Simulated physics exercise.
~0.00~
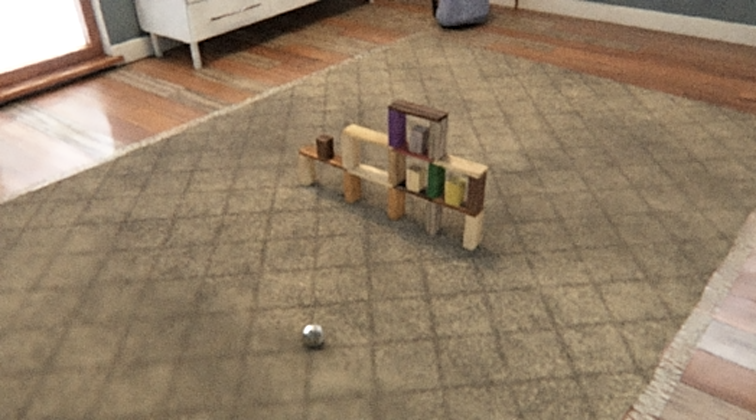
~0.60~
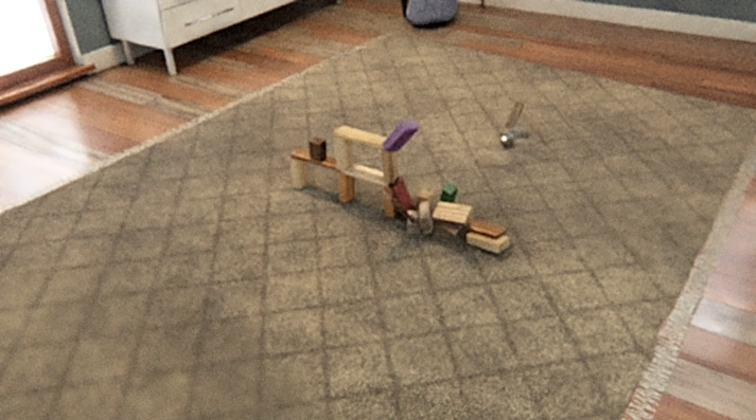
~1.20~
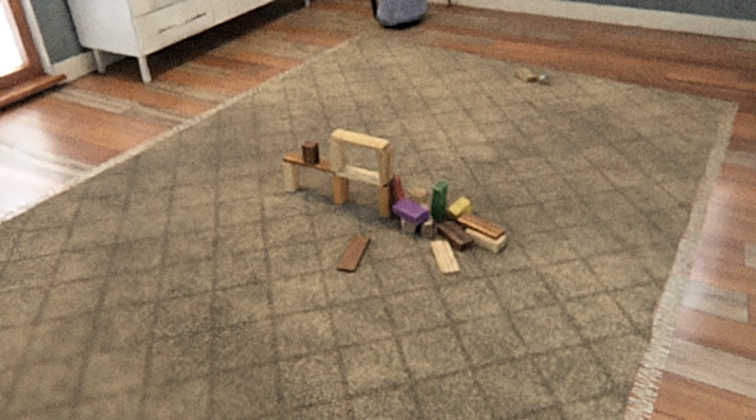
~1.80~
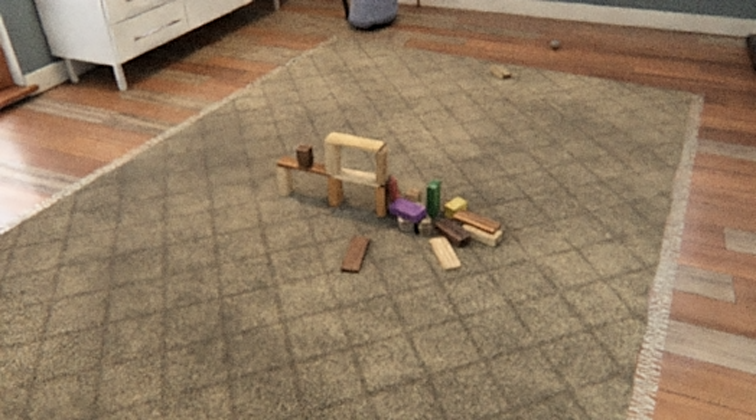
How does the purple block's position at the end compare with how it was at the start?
At the start the purple block stood upright near the top of the structure, and at the end it lay on its side among the fallen pieces.
